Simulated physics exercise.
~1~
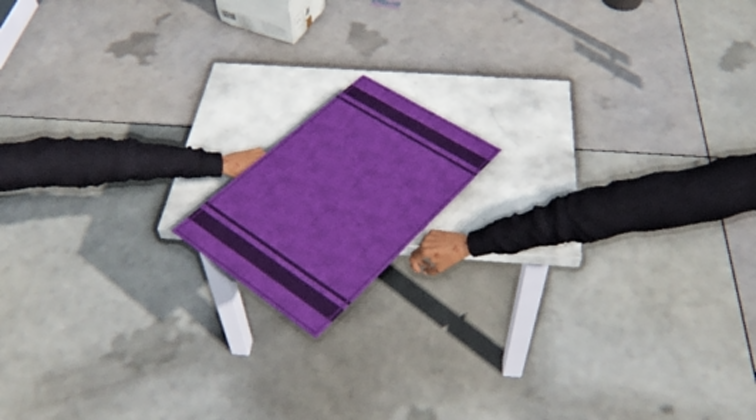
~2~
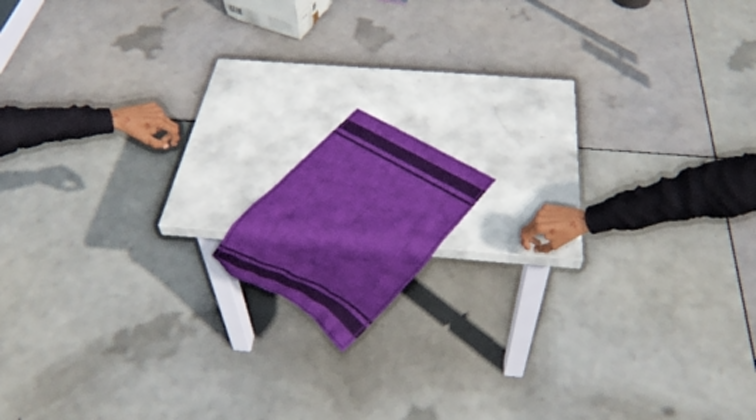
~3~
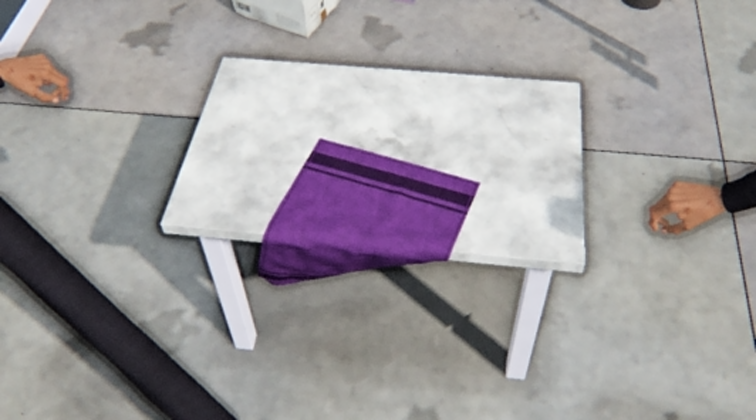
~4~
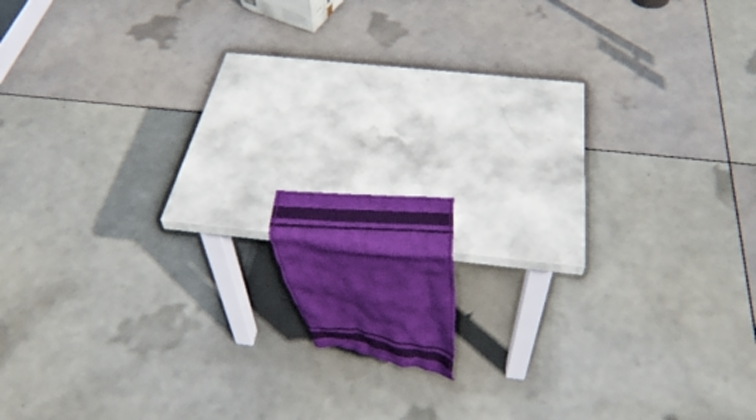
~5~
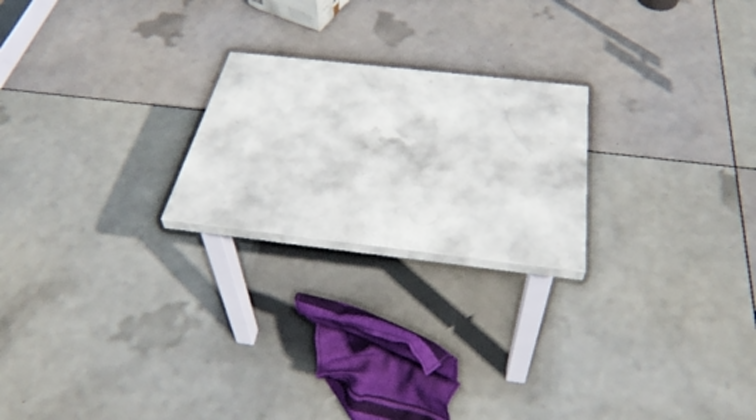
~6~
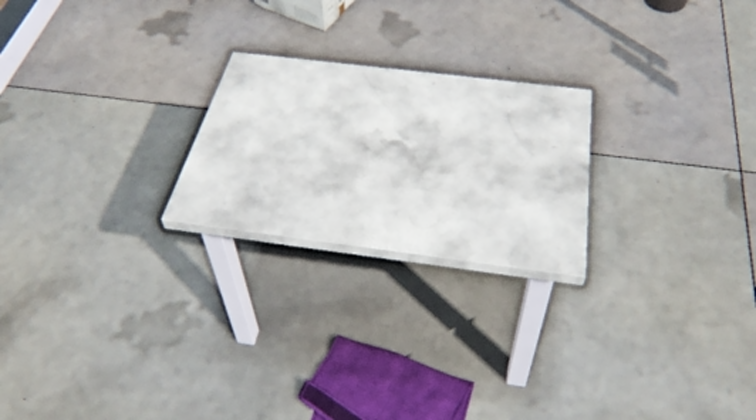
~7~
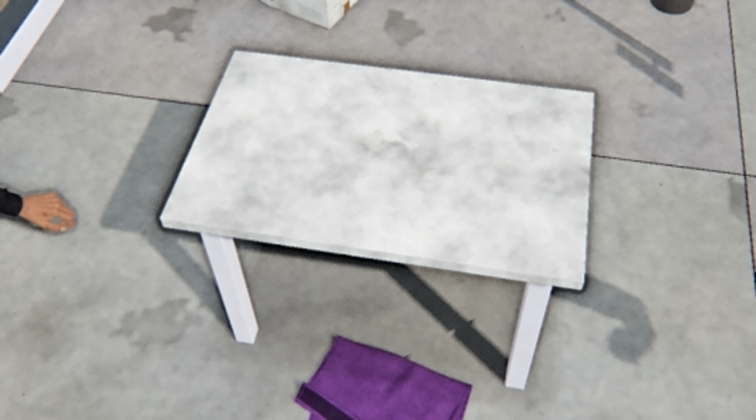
Two hands releasing a purple hand towel over a workbench's front edge, the towel sliding off and landing crumpled on the floor.
